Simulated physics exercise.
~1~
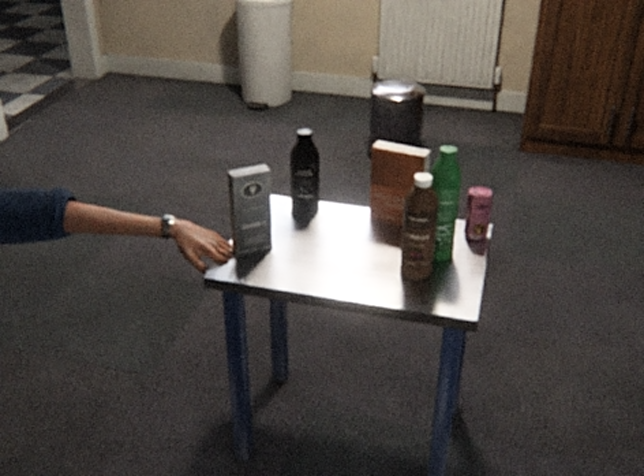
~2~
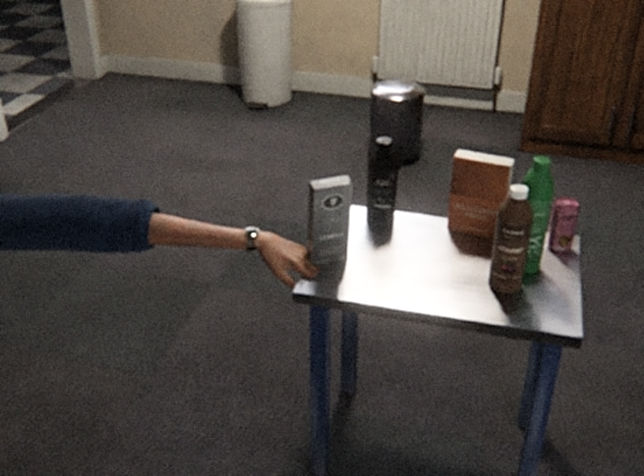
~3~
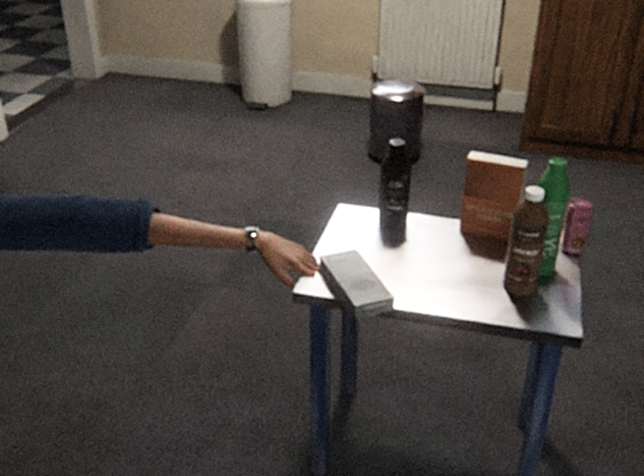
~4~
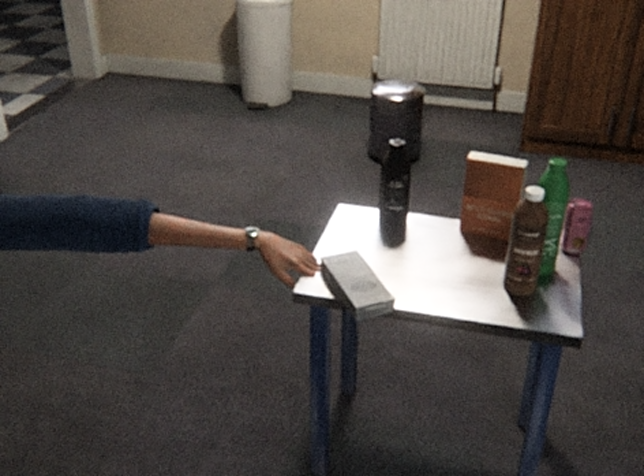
A small table slides right beside a hand, and the grey packet topples while the others stay upright.
